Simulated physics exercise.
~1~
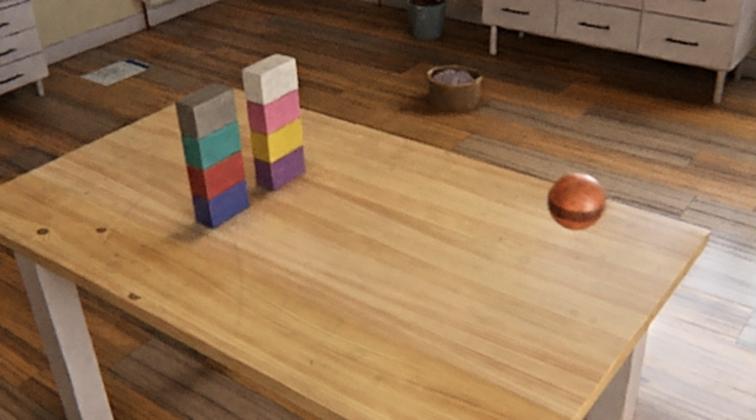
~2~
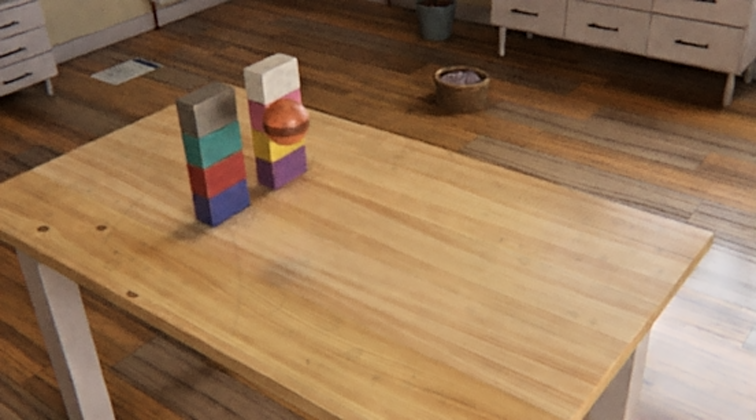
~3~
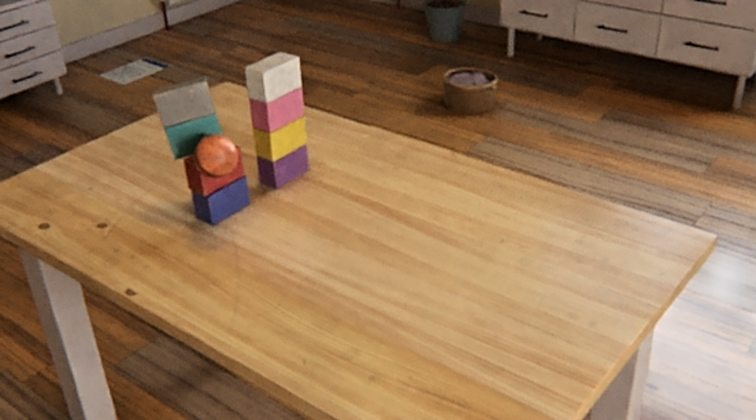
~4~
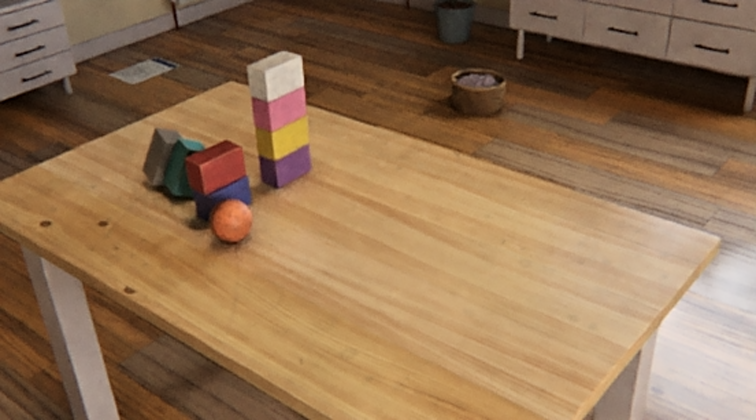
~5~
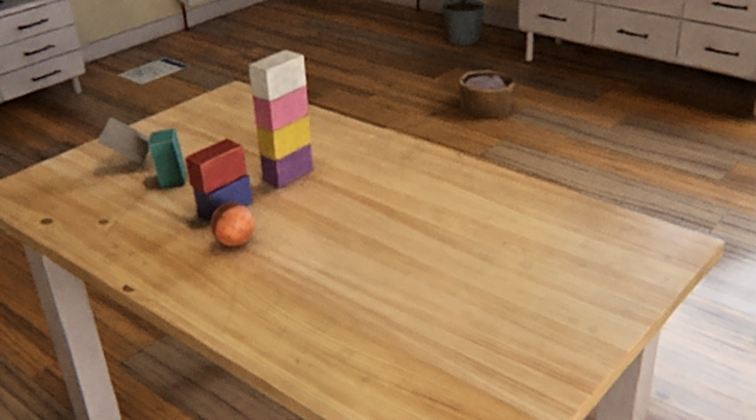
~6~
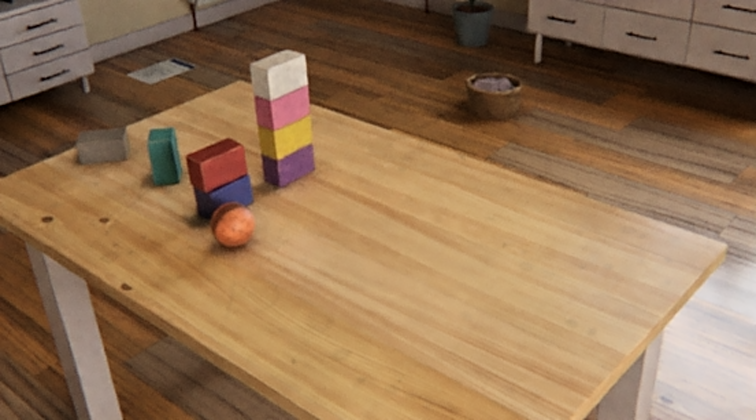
A wooden table held two stacks of coloured blocks as an orange ball flew in from the right and struck the nearer stack, knocking its grey and turquoise blocks down to the left, while the ball dropped and settled beside the remaining red and blue blocks.
